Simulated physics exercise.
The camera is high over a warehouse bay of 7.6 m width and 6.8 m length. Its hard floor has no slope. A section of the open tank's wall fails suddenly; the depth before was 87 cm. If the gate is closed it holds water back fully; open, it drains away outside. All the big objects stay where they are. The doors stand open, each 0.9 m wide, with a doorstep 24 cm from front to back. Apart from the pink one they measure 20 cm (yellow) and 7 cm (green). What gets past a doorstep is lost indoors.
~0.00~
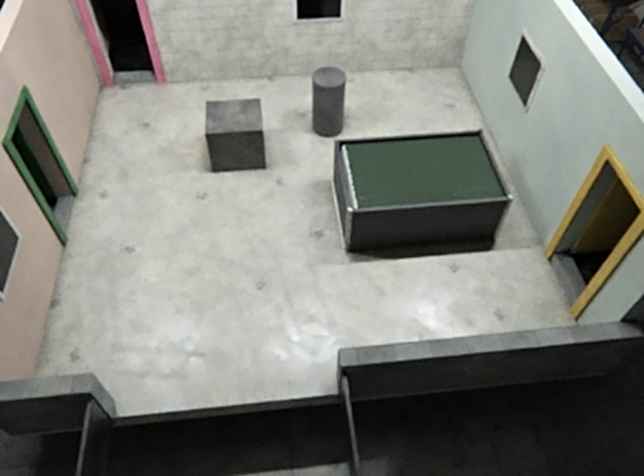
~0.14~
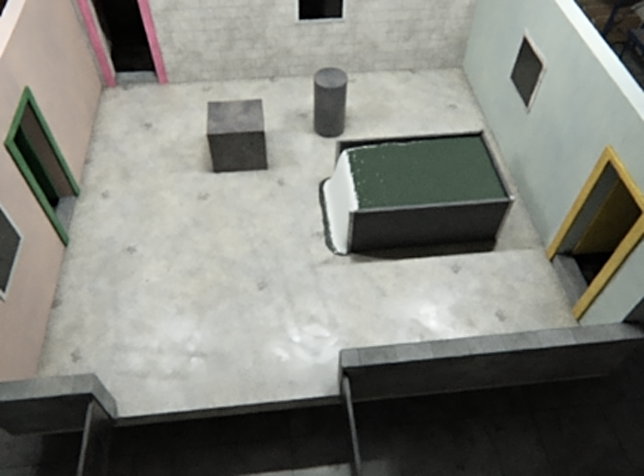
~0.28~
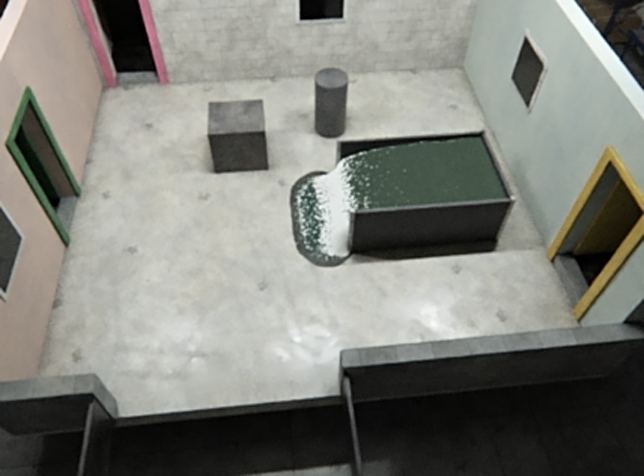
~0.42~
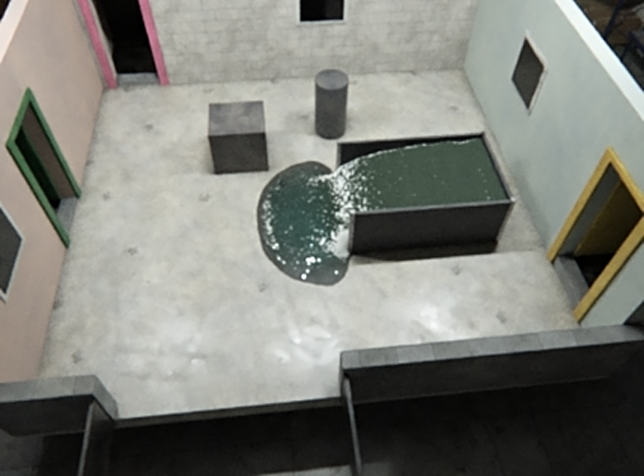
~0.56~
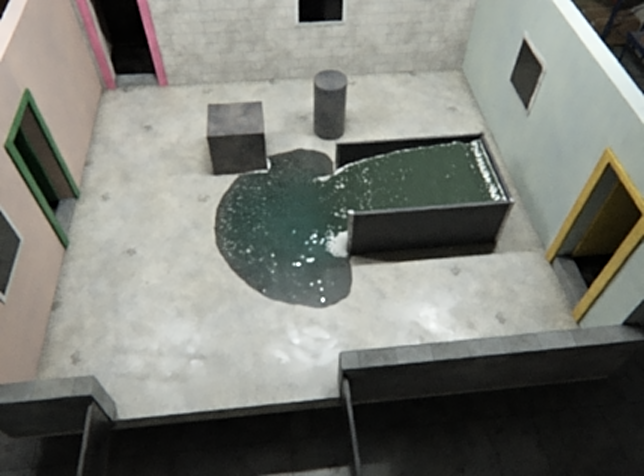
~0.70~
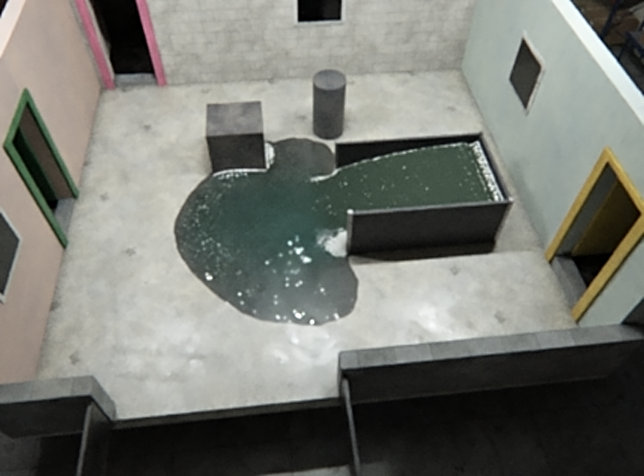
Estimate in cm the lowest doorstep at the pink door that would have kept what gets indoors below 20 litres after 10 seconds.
About 11 cm.
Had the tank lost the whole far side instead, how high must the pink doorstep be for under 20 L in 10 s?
About 14.5 cm.
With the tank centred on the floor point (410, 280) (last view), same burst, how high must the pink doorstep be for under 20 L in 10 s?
Then roughly 18 cm.
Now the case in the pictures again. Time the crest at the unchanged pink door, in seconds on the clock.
At about 3.8 s.
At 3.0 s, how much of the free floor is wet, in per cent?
Some 50 per cent of it.
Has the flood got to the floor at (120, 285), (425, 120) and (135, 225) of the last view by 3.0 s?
In that order: Under water, dry, flooded.
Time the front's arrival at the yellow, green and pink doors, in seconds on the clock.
Yellow 9.0 s, green 1.1 s, pink 2.6 s.
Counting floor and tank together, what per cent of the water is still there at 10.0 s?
Roughly 64 in a hundred.
After 1.4 s water covers 35 % of the floor, deepest (36 cm) near (334, 215); it has not reached the pink door.
After 3.0 s water covers 50 % of the floor, deepest (34 cm) near (31, 397); 10 cm at the pink door, 0 litres in over its 12 cm doorstep.
After 10.0 s water covers 95 % of the floor, deepest (8 cm) near (90, 139); 7 cm at the pink door, 12 litres in over its 12 cm doorstep.
At the pink door as built, the water arrived by 2.7 s and peaked near 15 cm at 3.8 s.
Run again over the same 10 s with other heights there, 35 litres in over 9.5 cm, 8 litres over 13 cm. The limit of 20 litres is kept from about 11 cm up.
